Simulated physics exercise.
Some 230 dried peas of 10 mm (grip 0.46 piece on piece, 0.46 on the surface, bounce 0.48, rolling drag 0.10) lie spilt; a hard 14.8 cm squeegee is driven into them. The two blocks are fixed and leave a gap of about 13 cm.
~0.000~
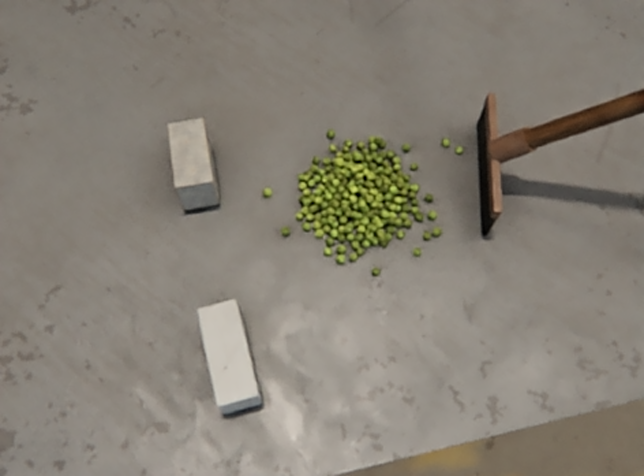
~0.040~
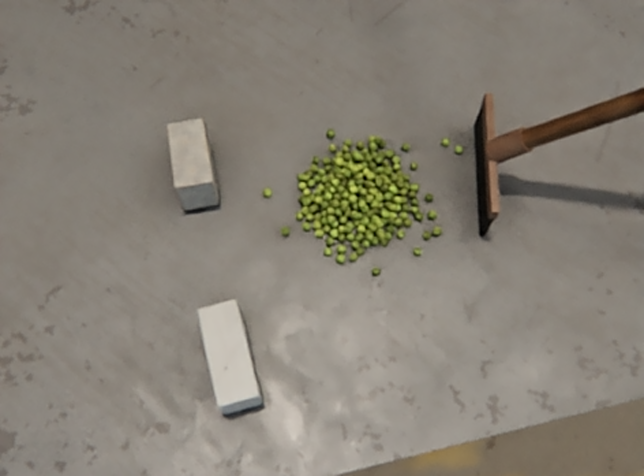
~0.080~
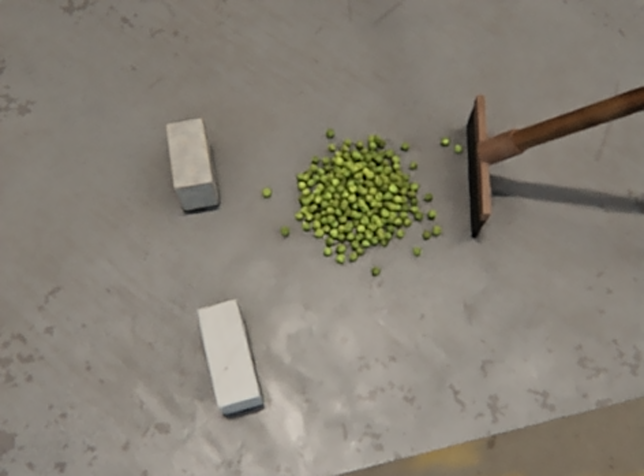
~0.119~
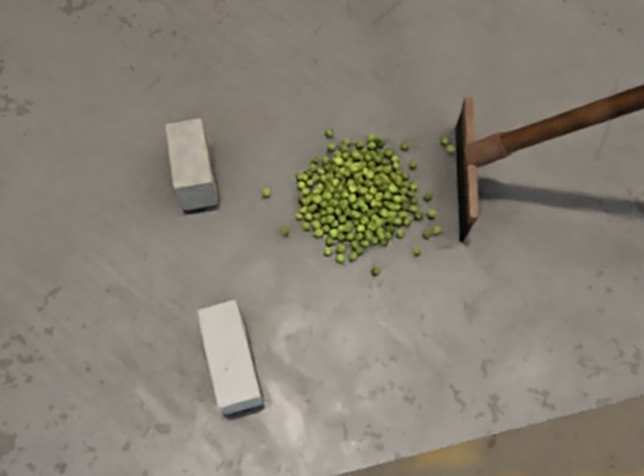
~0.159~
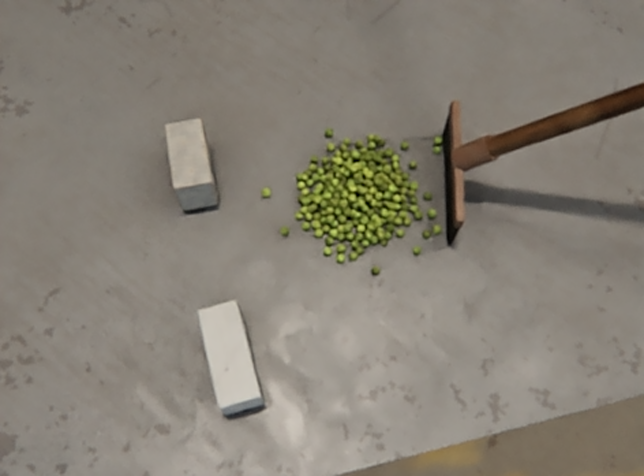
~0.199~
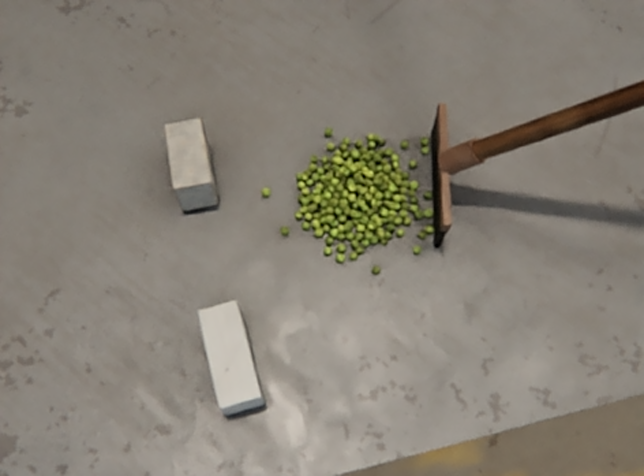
The clip shows a loose pile of green peas on a grey surface beside two pale blocks, while a wooden-handled squeegee slides left from the right, nudging a few stray peas toward the pile, which otherwise stays still.
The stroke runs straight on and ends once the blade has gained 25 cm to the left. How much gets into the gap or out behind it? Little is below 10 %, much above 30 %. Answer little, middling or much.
In or through the gap: Middling.
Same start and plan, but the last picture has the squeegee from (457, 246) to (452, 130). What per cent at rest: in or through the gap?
Through 0.
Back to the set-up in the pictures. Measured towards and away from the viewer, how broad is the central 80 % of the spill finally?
Roughly 16 cm.
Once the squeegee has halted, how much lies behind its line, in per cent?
About 20 per cent.
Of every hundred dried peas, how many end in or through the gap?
Roughly 20 per cent.
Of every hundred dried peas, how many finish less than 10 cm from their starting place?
Some 25 per cent.
After 0.47 s, squeegee 16 cm from its start, spill 16 cm wide; held up before the blocks 100 %.
Then, at 0.73 s, squeegee 25 cm from its start, spill 20 cm wide; in or through the gap 5 %, round the far block 5 %, held up before the blocks 90 %.
Then, at 0.96 s, squeegee 26 cm from its start, spill 20 cm wide; in or through the gap 20 %, round the far block 5 %, held up before the blocks 80 %.
In the end, at 1.3 s, in or through the gap 20 %, round the near block 0 %, round the far block 5 %, held up before the blocks 80 %.
